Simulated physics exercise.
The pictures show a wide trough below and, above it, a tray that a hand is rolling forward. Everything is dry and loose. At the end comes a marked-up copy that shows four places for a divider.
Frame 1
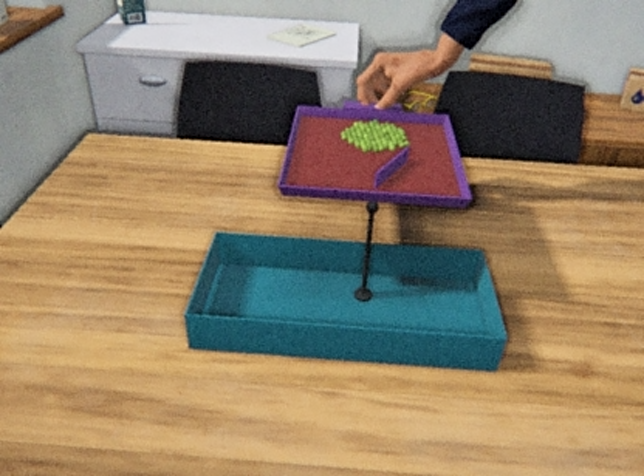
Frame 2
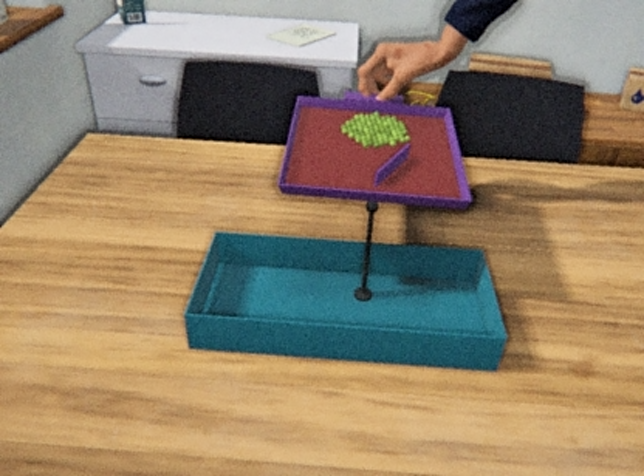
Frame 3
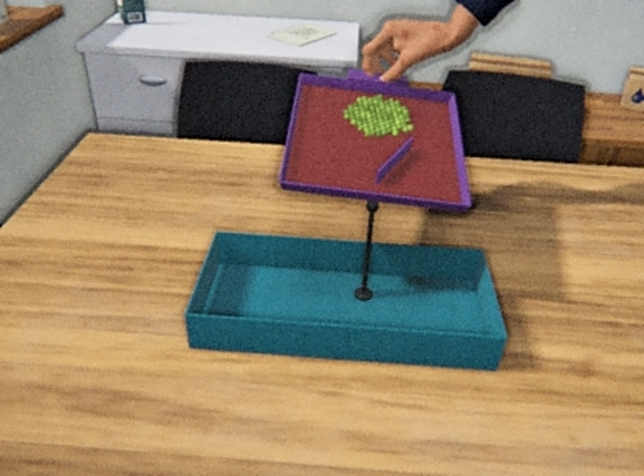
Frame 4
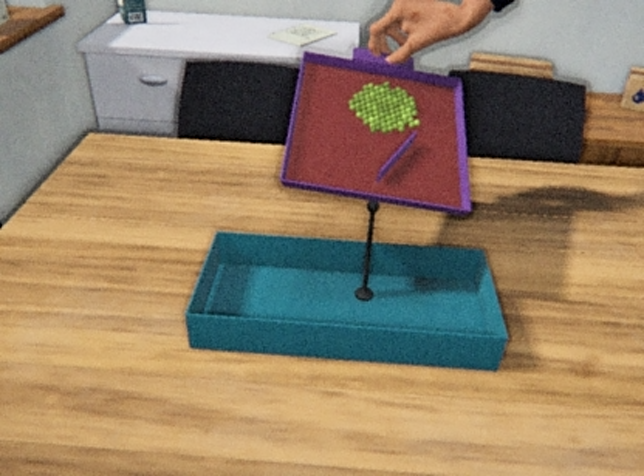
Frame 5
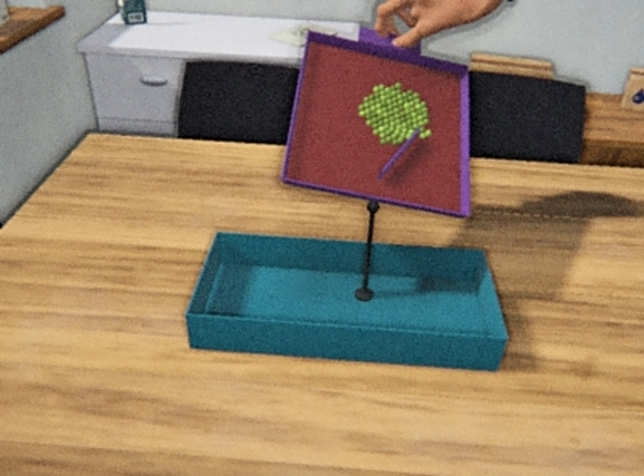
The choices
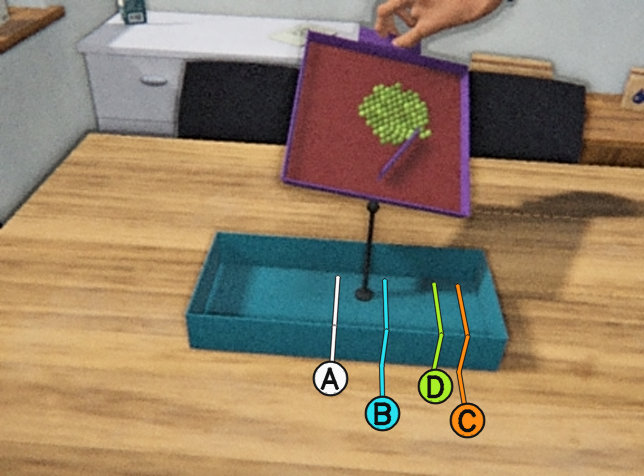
A purple-rimmed tray with a dull red floor sits atop a thin black stand over a wide teal trough on a wooden table, seen from slightly above in a room with dark chairs and a white cabinet. It holds a cluster of green peas and a small slanted purple fin. A hand lifts its far edge, steepening it toward the viewer, its right front corner dipping as the peas slide down to the fin.
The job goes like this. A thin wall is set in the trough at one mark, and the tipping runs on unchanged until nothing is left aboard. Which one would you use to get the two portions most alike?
The best line is D.
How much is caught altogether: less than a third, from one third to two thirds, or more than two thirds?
More than two thirds.
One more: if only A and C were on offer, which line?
Line C.
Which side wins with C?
Left.
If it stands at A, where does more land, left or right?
Right.
On the marked copy, line A crosses the front rim at (334, 325); line B crosses the front rim at (386, 329); line C crosses the front rim at (467, 335); line D crosses the front rim at (441, 333).
With A, of what is caught, none at all on the left of the divider, the whole lot on the right.
With B, of what is caught, a small share on the left of the divider, all but a few on the right.
With C, of what is caught, the bulk on the left of the divider, close to a quarter on the right.
With D, of what is caught, close to half on the left of the divider, close to half on the right.
